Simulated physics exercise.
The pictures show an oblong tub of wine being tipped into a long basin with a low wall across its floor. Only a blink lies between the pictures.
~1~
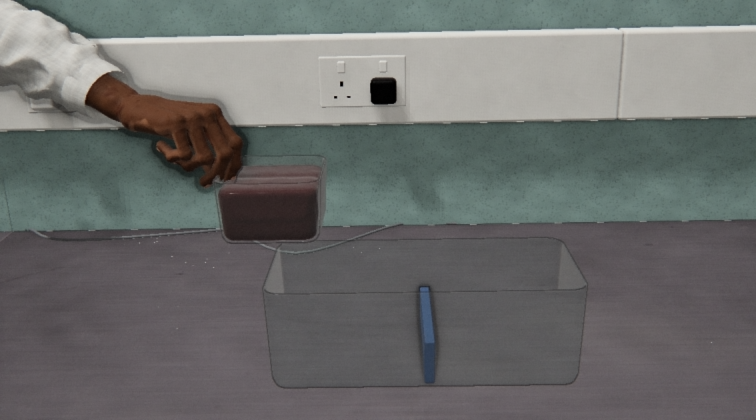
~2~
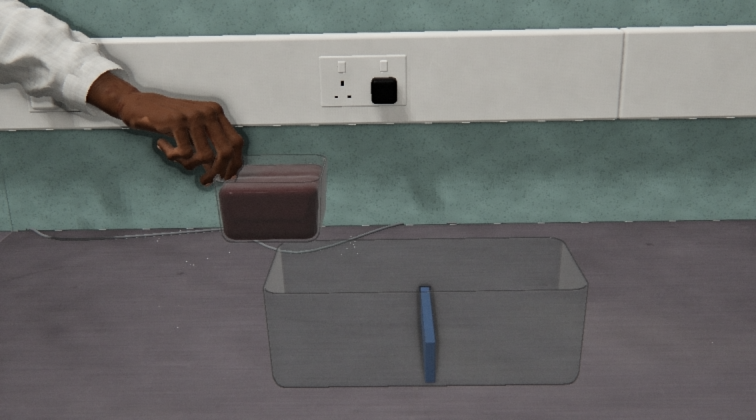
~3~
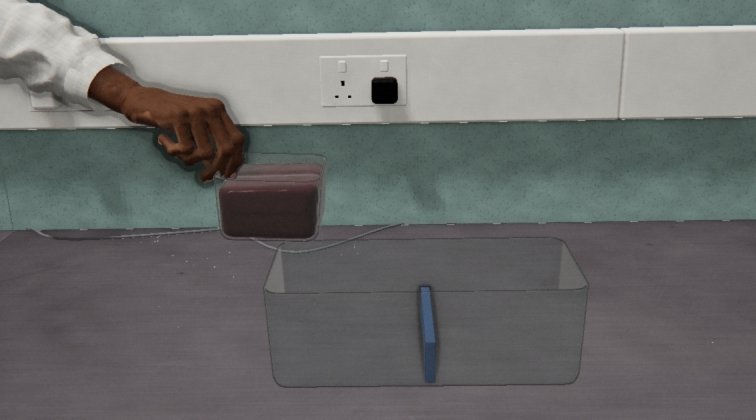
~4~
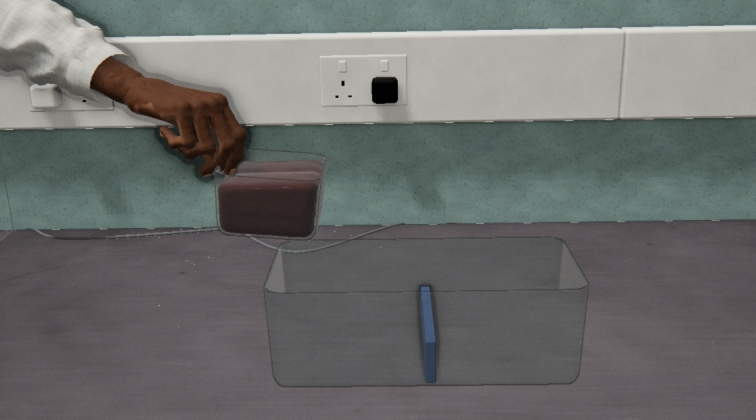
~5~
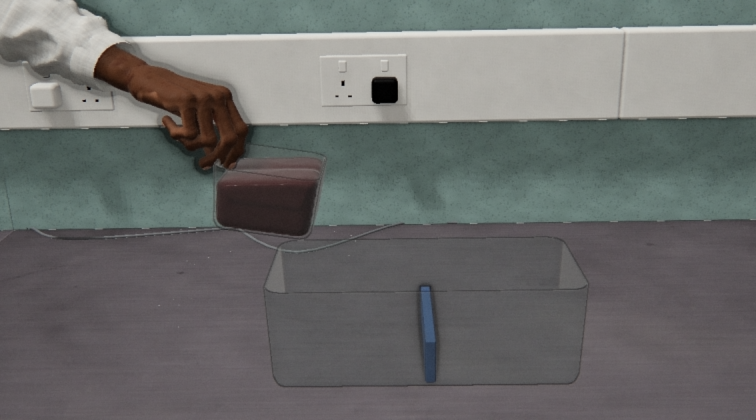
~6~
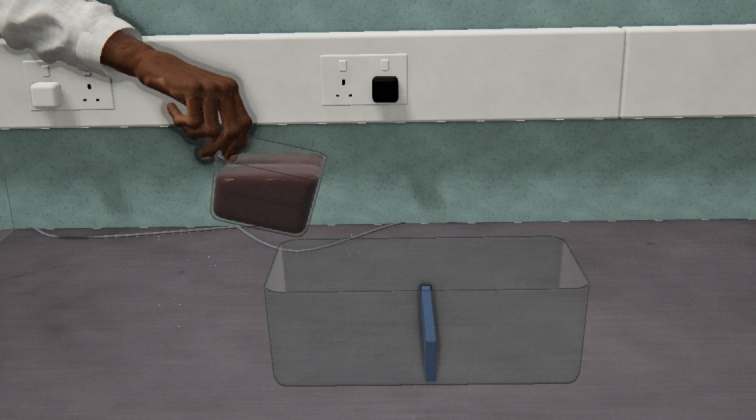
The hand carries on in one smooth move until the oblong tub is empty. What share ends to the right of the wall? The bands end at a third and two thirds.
In the end less than a third is right of the wall.
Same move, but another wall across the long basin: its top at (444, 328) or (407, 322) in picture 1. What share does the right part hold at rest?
The first gives 15 %, the second 65 %.
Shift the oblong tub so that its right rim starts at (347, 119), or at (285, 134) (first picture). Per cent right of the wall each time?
The first gives 85 %, the second 5 %.
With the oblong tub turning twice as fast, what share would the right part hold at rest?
Near 45 %.
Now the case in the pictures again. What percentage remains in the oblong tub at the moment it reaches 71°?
About 50 per cent.
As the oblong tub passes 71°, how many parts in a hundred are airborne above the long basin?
Near 35 %.
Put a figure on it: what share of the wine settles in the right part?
Near 20 %.
A moment on, the oblong tub is tipped part way and 52 per cent is still to pour, 14 is left of the wall and 0 right of it.
Next, the oblong tub is tipped right over and 7 per cent is still to pour, 61 is left of the wall and 21 right of it.
Then the oblong tub is tipped right over and 0 per cent is still to pour, 78 is left of the wall and 21 right of it.
Later the oblong tub is tipped right over and 0 per cent is still to pour, 78 is left of the wall and 21 right of it.
At rest 78 per cent lies left of the wall, 21 right of it and 1 outside.
